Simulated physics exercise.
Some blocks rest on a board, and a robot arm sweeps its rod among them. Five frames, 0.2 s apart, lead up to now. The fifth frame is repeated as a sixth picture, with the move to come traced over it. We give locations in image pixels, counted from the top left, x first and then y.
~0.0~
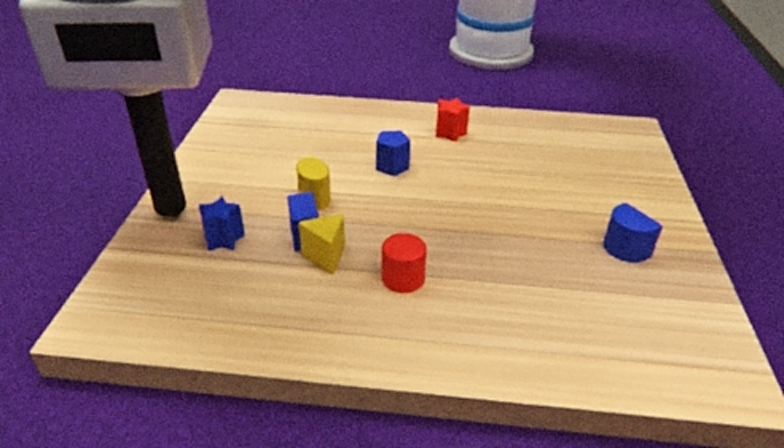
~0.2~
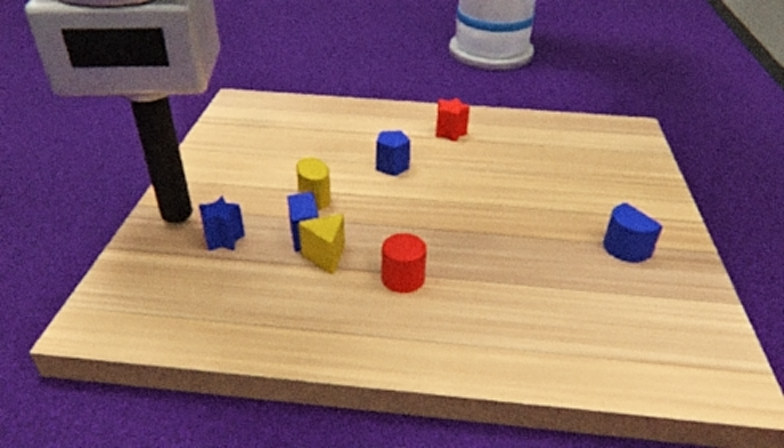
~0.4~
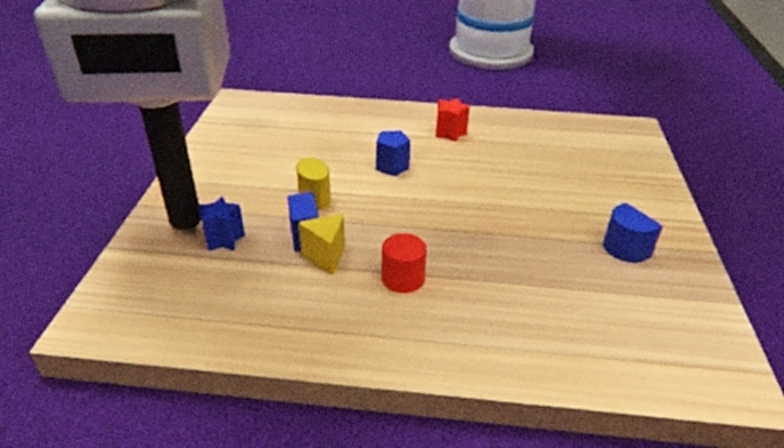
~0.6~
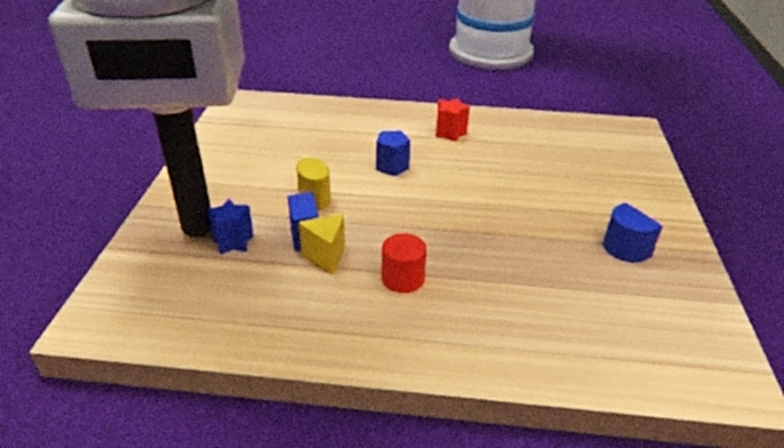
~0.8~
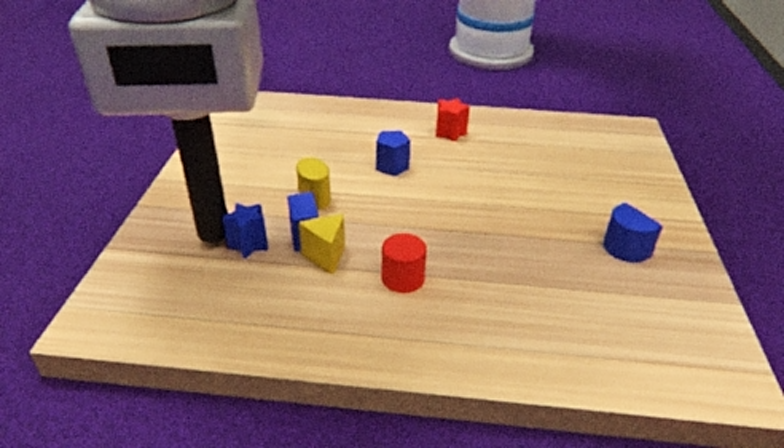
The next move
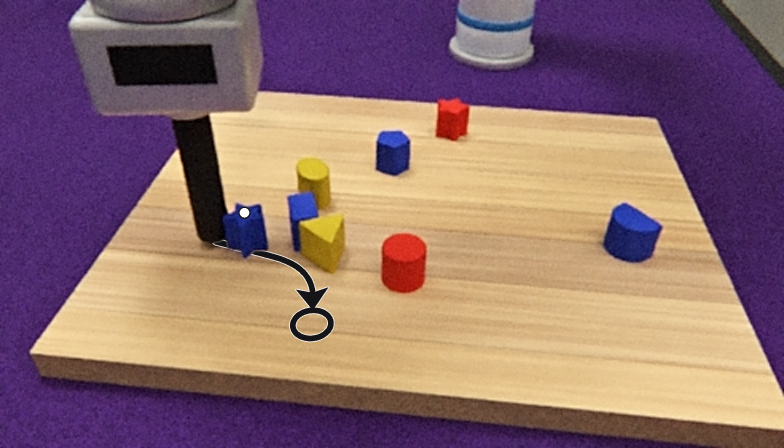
On a wooden board, a robot arm's rod moves right and nudges a blue star block rightward.
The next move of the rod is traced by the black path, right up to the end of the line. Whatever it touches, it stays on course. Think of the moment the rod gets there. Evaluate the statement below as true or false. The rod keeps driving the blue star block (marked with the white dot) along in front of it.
That claim is false.
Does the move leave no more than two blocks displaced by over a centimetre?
No - that is not the case.
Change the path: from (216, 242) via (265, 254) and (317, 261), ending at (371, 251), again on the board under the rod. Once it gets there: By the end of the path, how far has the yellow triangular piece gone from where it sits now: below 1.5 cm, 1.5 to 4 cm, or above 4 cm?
Net shift: Above 4 cm.
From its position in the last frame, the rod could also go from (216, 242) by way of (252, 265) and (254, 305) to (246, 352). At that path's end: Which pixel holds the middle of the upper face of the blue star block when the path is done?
By then it is at (277, 223).
The drawn path runs from (216, 242) via (267, 255) and (309, 279), ending at (312, 324); the dot is on the blue star block.
The first path, step by step. One third of the way, rod at (268, 248); blue star block at (297, 221), turned 25° anticlockwise; blue oblong at (315, 203), turned 40° anticlockwise; yellow triangular piece at (334, 227).
Two thirds of the way, rod at (308, 273); blue star block at (329, 228), turned 65° anticlockwise; blue oblong at (320, 202), turned 50° anticlockwise; yellow triangular piece at (369, 228).
At the end, rod at (311, 316); blue star block at (329, 228), turned 65° anticlockwise; blue oblong at (320, 202), turned 50° anticlockwise; yellow triangular piece at (369, 228); red circle not moved.
